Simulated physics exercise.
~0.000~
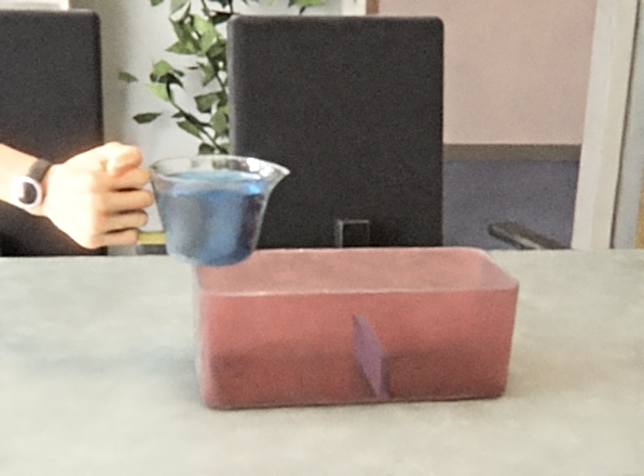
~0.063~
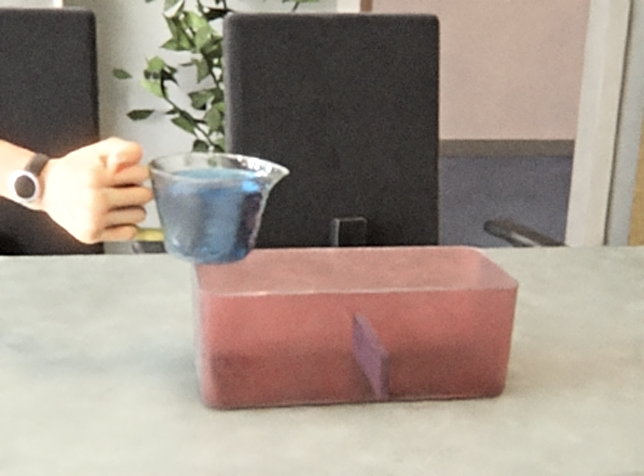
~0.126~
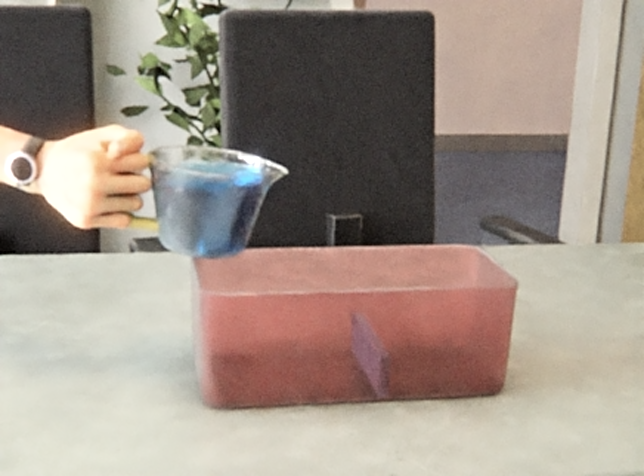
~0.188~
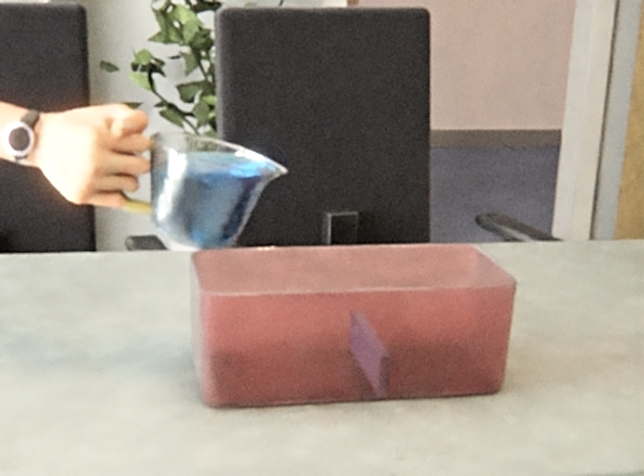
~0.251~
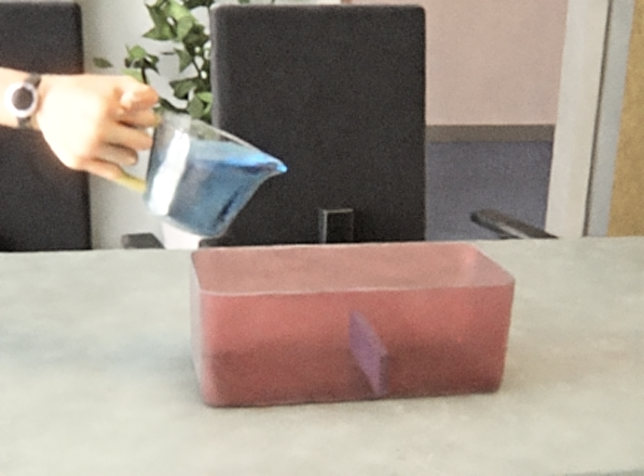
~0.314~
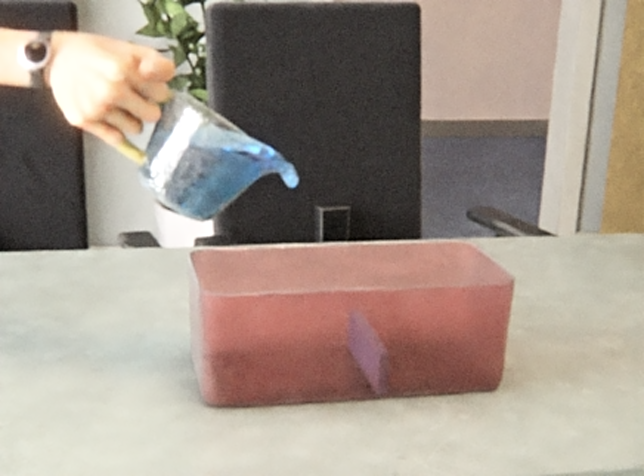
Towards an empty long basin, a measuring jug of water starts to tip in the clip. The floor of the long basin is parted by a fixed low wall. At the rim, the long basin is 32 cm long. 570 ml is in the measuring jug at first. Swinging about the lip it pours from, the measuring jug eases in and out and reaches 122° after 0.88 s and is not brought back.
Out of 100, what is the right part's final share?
About 68 out of 100.
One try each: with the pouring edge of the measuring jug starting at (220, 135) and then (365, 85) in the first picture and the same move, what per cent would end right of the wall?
Respectively 5 and 50 %.
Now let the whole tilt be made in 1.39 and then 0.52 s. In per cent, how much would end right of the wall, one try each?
Try 1: Approx. 50 %; try 2: Approx. 55 %.
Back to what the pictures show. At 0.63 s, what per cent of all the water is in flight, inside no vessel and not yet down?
It comes to about 42 percent.
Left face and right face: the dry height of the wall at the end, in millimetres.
Noted: Left near 38 mm, right near 22 mm.
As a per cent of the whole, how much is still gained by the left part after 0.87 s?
Near 7 percent, more or less.
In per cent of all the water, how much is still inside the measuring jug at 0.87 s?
Roughly 0 per cent.
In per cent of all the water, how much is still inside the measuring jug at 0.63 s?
About 30 per cent.
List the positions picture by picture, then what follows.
In the first frame, tilt 0°; pouring edge (289, 171); surface from (155, 181) to (269, 181); the long basin's rim runs from (196, 274) to (500, 268); the wall's top is at (371, 336).
In the second frame, tilt 2°; pouring edge (289, 170); surface from (155, 180) to (269, 179).
In the third frame, tilt 6°; pouring edge (288, 170); surface from (155, 175) to (270, 173).
In the fourth frame, tilt 13°; pouring edge (287, 170); surface from (154, 165) to (275, 167).
In the fifth frame, tilt 23°; pouring edge (286, 170); surface from (153, 150) to (281, 164); 1 per cent is over the edge.
In the sixth frame, tilt 34°; pouring edge (285, 170); surface from (151, 139) to (281, 159); 3 per cent is over the edge.
After 0.63 s the tilt is 100° and 30 per cent is still to pour, 20 is left of the wall and 8 right of it.
After 0.87 s the tilt is 122° and 0 per cent is still to pour, 21 is left of the wall and 73 right of it.
After 1.11 s the tilt is 122° and 0 per cent is still to pour, 28 is left of the wall and 68 right of it.
After 1.38 s the tilt is 122° and 0 per cent is still to pour, 28 is left of the wall and 68 right of it.
In the end 28 per cent lies left of the wall, 68 right of it and 4 outside.
